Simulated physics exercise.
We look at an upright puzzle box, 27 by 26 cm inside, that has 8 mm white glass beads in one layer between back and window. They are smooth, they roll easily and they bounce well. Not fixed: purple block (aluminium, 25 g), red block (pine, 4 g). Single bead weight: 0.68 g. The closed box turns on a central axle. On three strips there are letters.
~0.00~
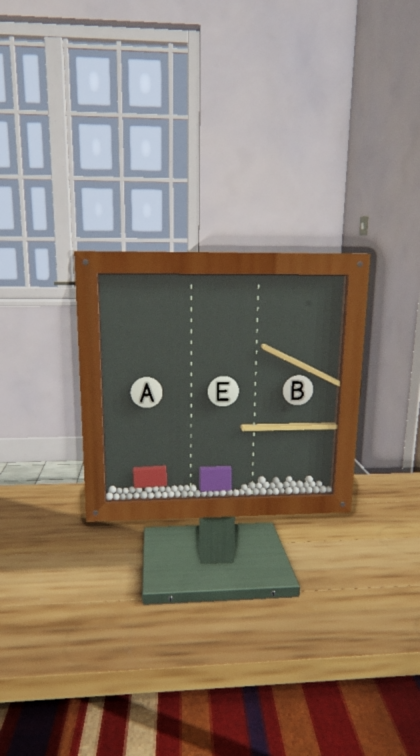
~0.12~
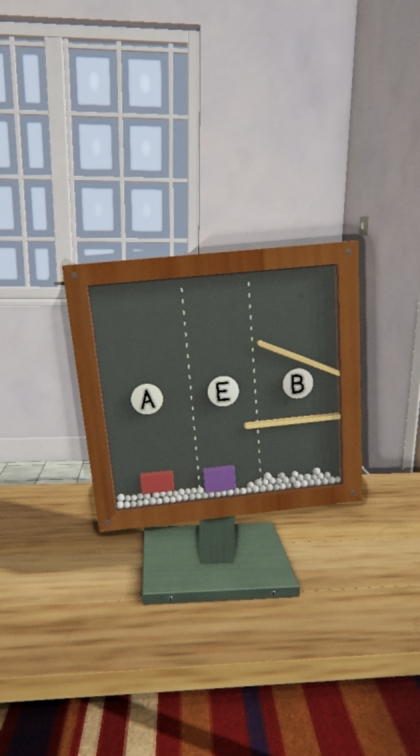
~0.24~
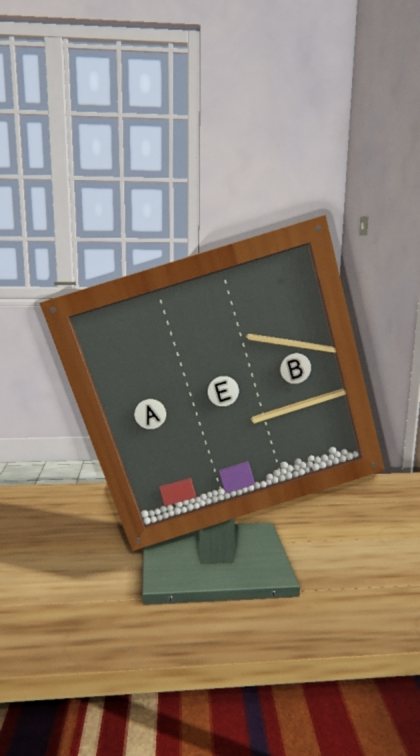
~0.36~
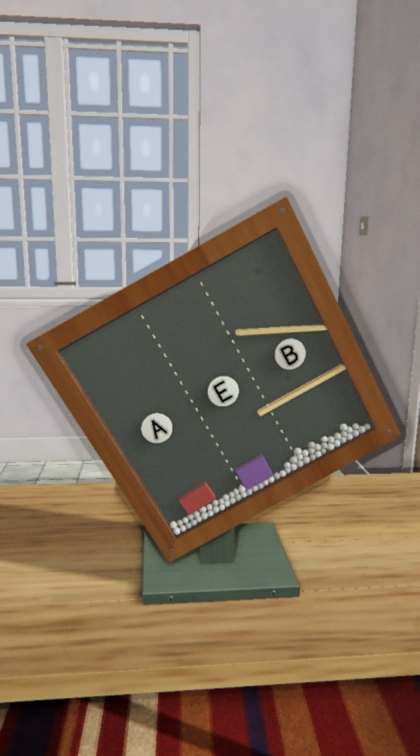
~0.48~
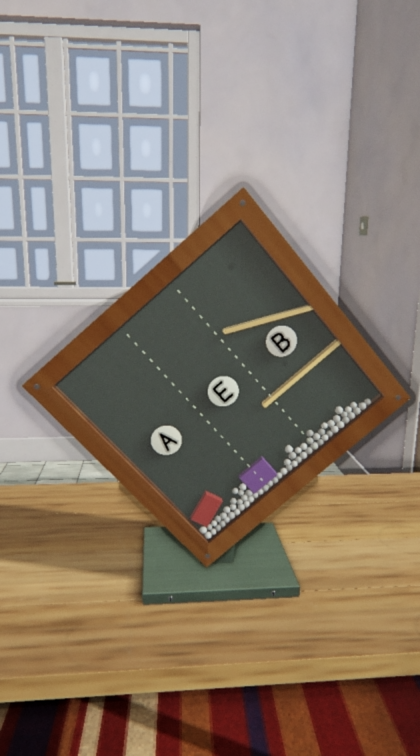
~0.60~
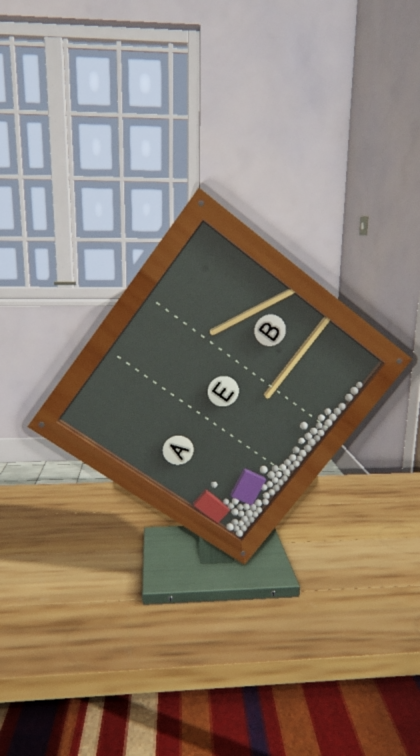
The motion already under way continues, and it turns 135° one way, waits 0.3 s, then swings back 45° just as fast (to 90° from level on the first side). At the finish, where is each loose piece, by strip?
Red block ends in A, purple block ends in A.
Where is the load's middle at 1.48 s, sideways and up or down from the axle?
Roughly 6 centimetres to the right and 11 centimetres below.
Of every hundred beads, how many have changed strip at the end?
Estimate: Roughly 60 %.
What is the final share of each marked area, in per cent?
Strip A: 100; strip B: 0; strip E: 0.
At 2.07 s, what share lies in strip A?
It works out at roughly 100 per cent.
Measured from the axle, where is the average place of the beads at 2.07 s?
Left: About 1 cm; below: About 13 cm.
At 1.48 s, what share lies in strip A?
It comes to roughly 100 %.
After 1.48 s, it stands 135° anticlockwise; the beads' middle is 6 cm right of and 11 cm below the centre; A 100 %; purple block in A; red block in A.
After 2.07 s, it stands 112° anticlockwise; the beads' middle is 1 cm left of and 13 cm below the centre; A 100 %; purple block in A; red block in A.
After 2.36 s, it stands 90° anticlockwise; the beads' middle is 6 cm left of and 11 cm below the centre; A 100 %; purple block in A; red block in A.
All still by 2.9 s, it stands 90° anticlockwise; A 100 %, B 0 %, E 0 %; purple block in A; red block in A.
